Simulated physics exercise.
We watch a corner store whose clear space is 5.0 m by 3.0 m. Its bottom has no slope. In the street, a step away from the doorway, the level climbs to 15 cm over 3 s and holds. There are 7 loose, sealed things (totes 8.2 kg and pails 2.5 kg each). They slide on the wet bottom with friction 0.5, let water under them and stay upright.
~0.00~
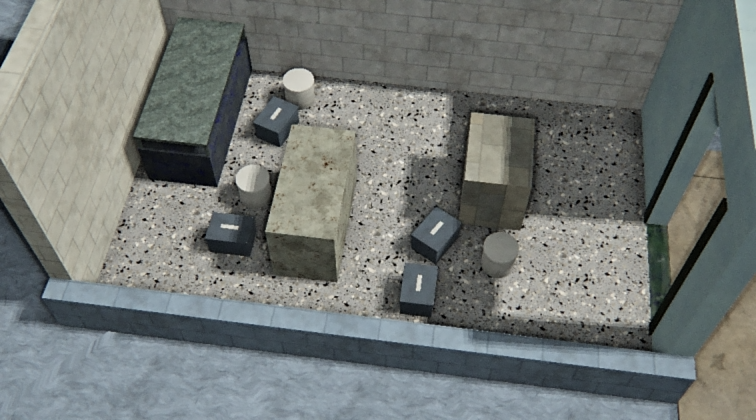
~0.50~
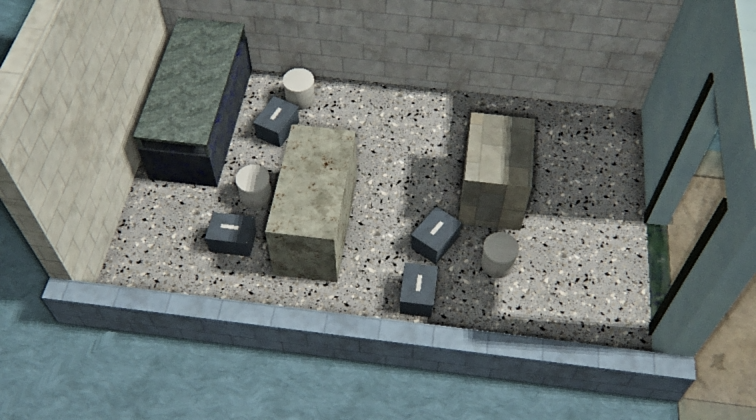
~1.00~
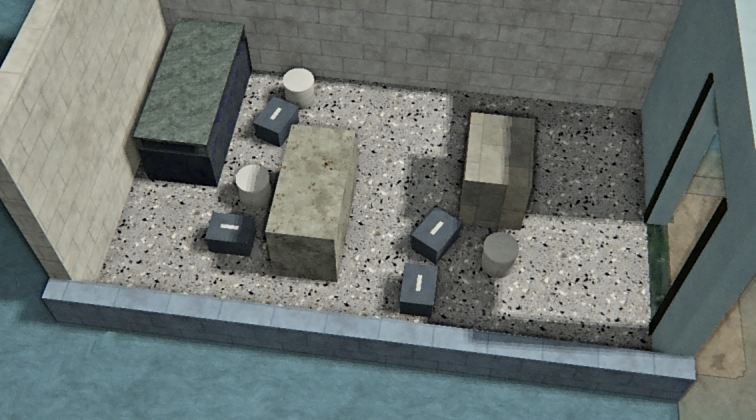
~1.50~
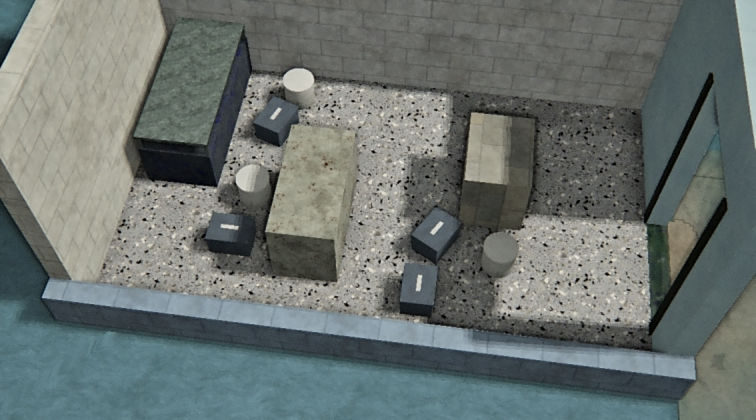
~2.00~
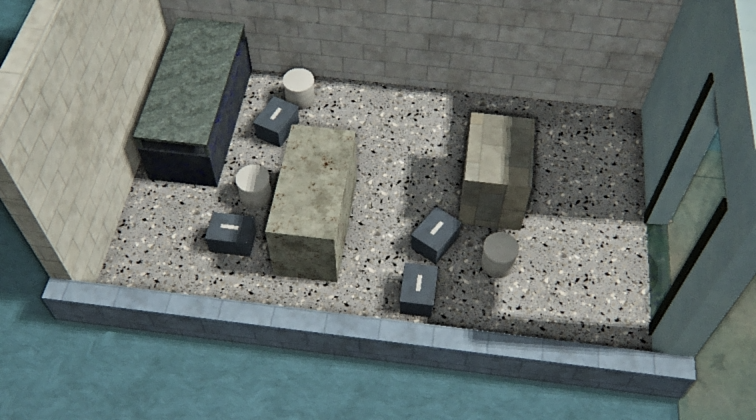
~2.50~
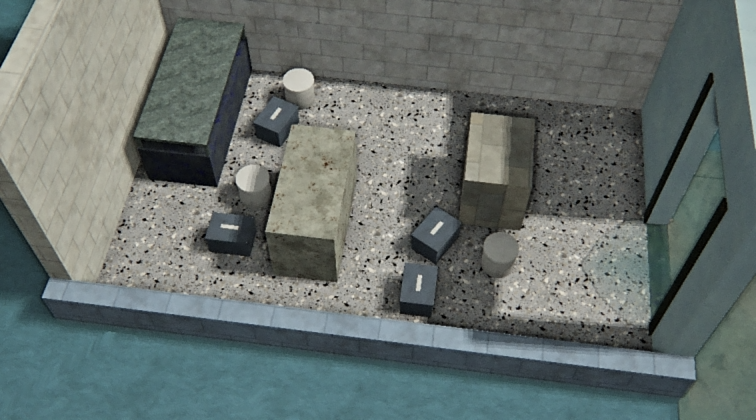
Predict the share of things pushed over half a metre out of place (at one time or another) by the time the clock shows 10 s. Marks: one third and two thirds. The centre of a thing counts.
Share: From one to two thirds.
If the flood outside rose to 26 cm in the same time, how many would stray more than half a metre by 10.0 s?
In that case 6 of them.
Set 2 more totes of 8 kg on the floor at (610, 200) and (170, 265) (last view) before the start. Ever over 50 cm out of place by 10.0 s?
In that order: Short of it, under.
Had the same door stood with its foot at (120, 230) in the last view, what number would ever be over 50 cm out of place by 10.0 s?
In that case 3 of them.
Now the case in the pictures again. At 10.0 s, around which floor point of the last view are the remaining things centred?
At about (271, 199).
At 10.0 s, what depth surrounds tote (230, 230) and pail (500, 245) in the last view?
Roughly 4 and 8 cm.
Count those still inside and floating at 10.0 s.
I count 2.
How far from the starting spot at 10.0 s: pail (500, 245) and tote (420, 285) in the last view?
In turn: 200 cm, 200 cm.
After 3.5 s 0 of 7 are over 50 cm from their spots; 0 afloat.
After 4.5 s 0 of 7 are over 50 cm from their spots; 1 afloat.
After 7.0 s 3 of 7 are over 50 cm from their spots; 1 afloat.
After 10.0 s 3 of 7 are over 50 cm from their spots, and 3 have been at some point; 2 afloat.
